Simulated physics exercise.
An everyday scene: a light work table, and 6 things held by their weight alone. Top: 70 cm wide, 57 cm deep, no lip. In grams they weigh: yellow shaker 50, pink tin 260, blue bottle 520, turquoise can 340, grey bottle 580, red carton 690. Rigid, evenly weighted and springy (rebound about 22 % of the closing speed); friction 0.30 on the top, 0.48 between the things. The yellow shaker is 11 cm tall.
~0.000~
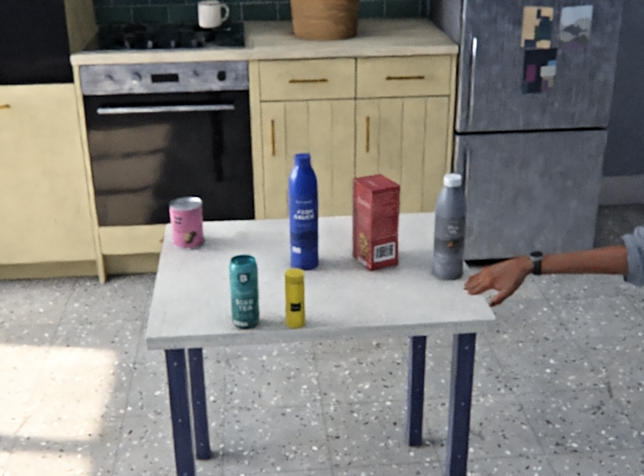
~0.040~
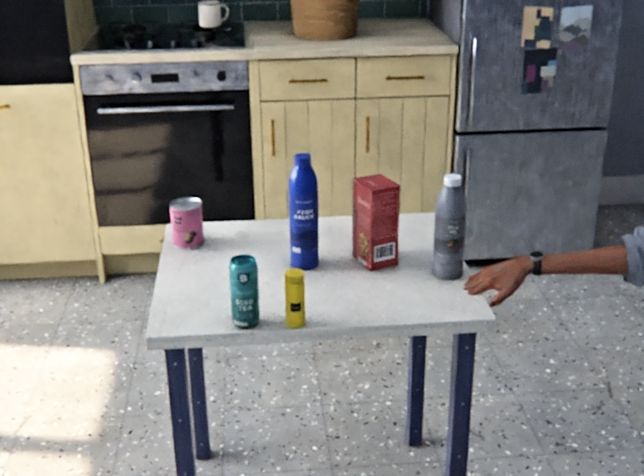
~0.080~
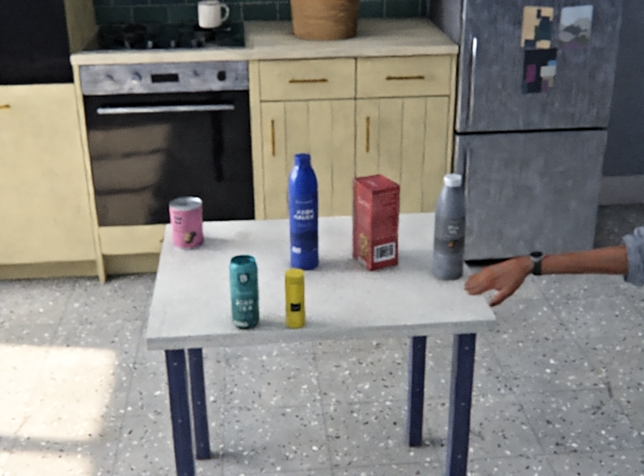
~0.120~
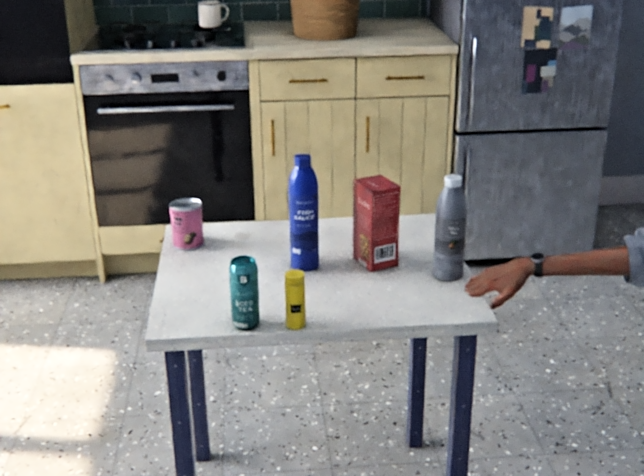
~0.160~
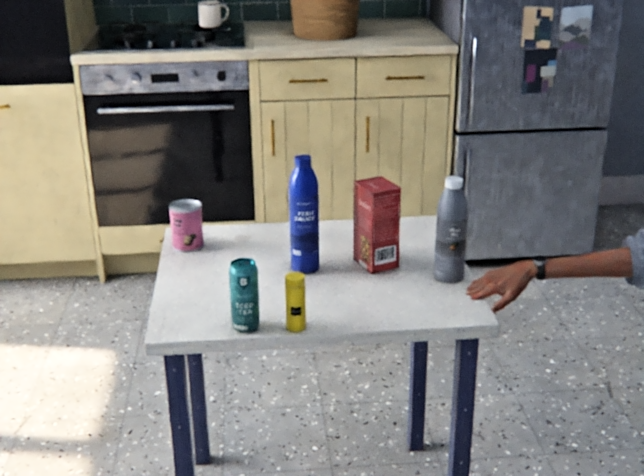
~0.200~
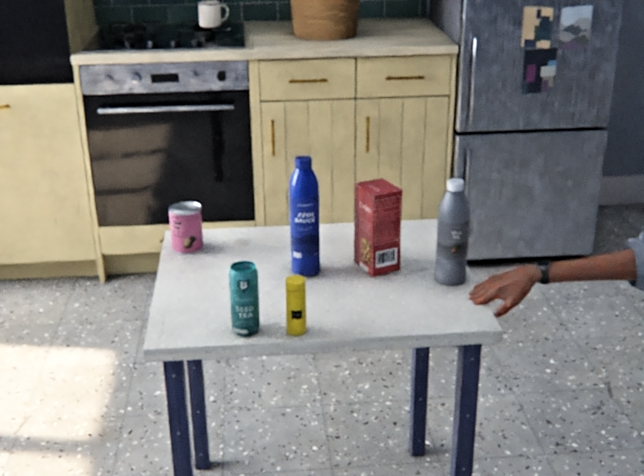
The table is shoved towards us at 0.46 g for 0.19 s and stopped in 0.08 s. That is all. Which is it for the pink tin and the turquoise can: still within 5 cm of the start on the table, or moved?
The pink tin keeps its place, the turquoise can keeps its place.
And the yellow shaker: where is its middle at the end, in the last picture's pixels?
Around (299, 330).
By 0.30 s, table 11 cm from its start; turquoise can 3 cm from its spot near (245, 312); pink tin 3 cm from its spot near (185, 237); blue bottle tilted 10°.
By 0.40 s, table 11 cm from its start; blue bottle tilted 7°.
By 0.50 s, table 11 cm from its start; blue bottle tilted 22°; yellow shaker tilted 4°; grey bottle 2 cm from its spot.
By 0.70 s, table 11 cm from its start; blue bottle tilted 74°; grey bottle 2 cm from its spot.
When it is over (1.2 s), lying over on the table, blue bottle; the other 5 within 5 cm of the start. End places, in pixels of the last picture, pink tin near (184, 246), turquoise can near (245, 324).
